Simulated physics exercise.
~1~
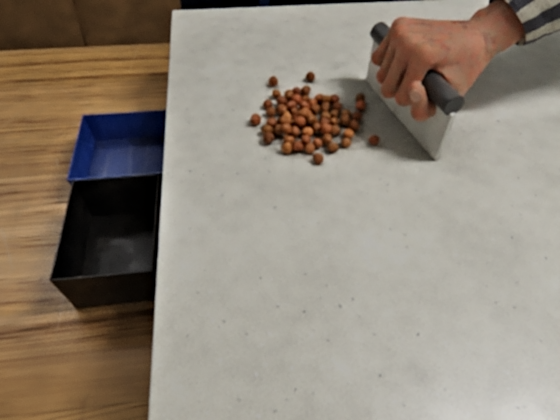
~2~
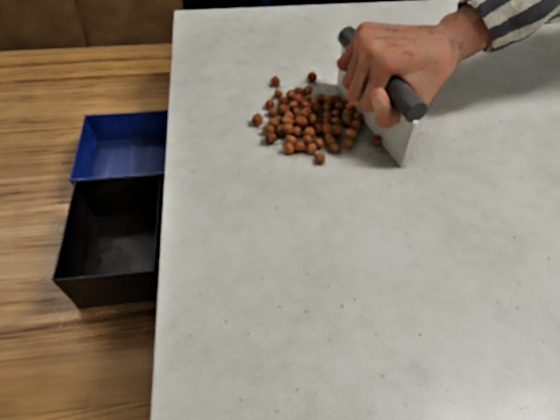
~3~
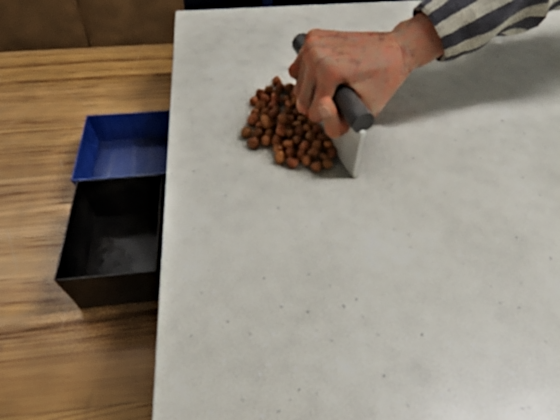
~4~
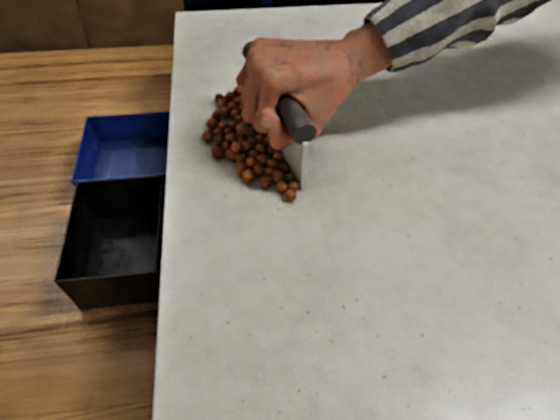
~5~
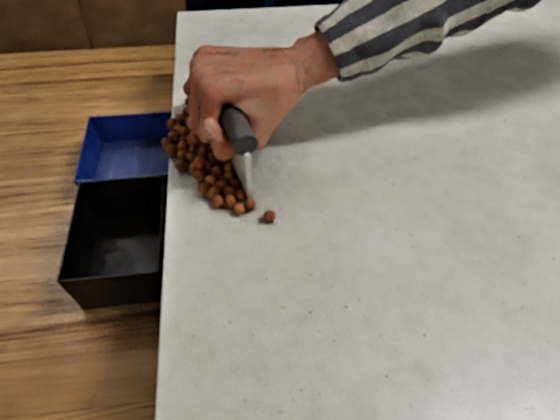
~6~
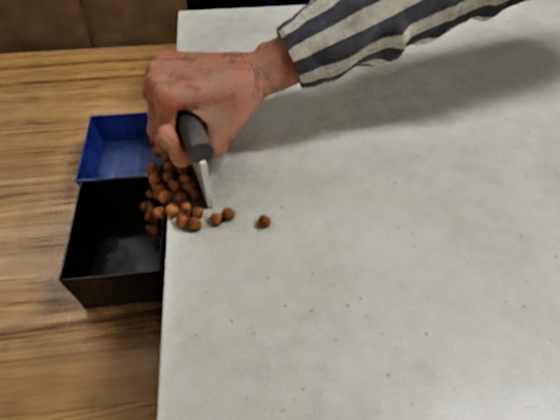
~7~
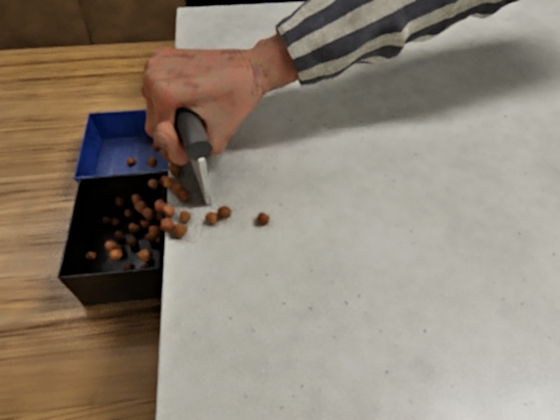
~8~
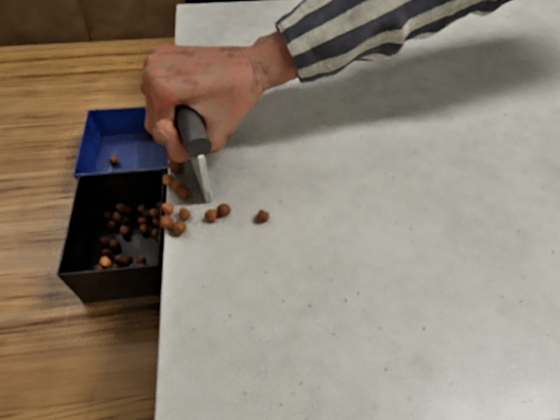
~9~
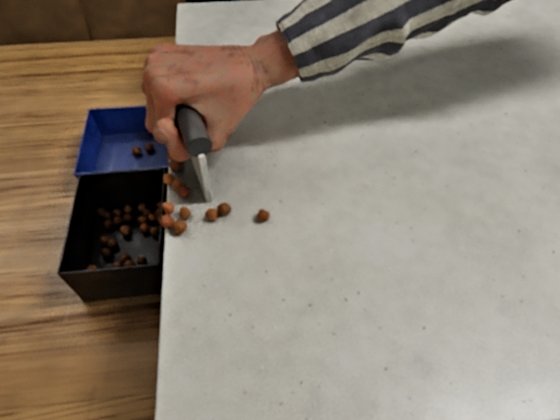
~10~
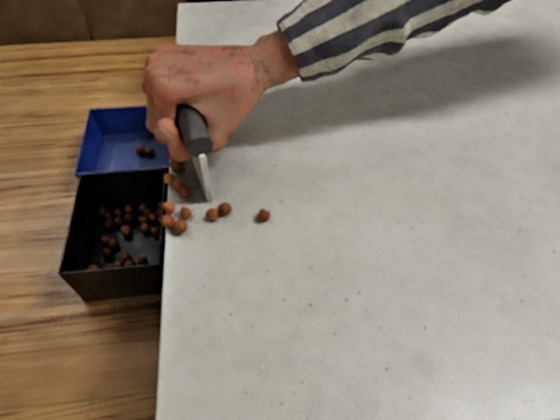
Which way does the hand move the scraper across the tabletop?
The scraper moves to the left, pushing the hazelnuts toward the edge of the table where the tins are.
Hand with a scraper pushing hazelnuts left across a pale tabletop, many dropping into a black tin, a few into a blue one, others staying on top.
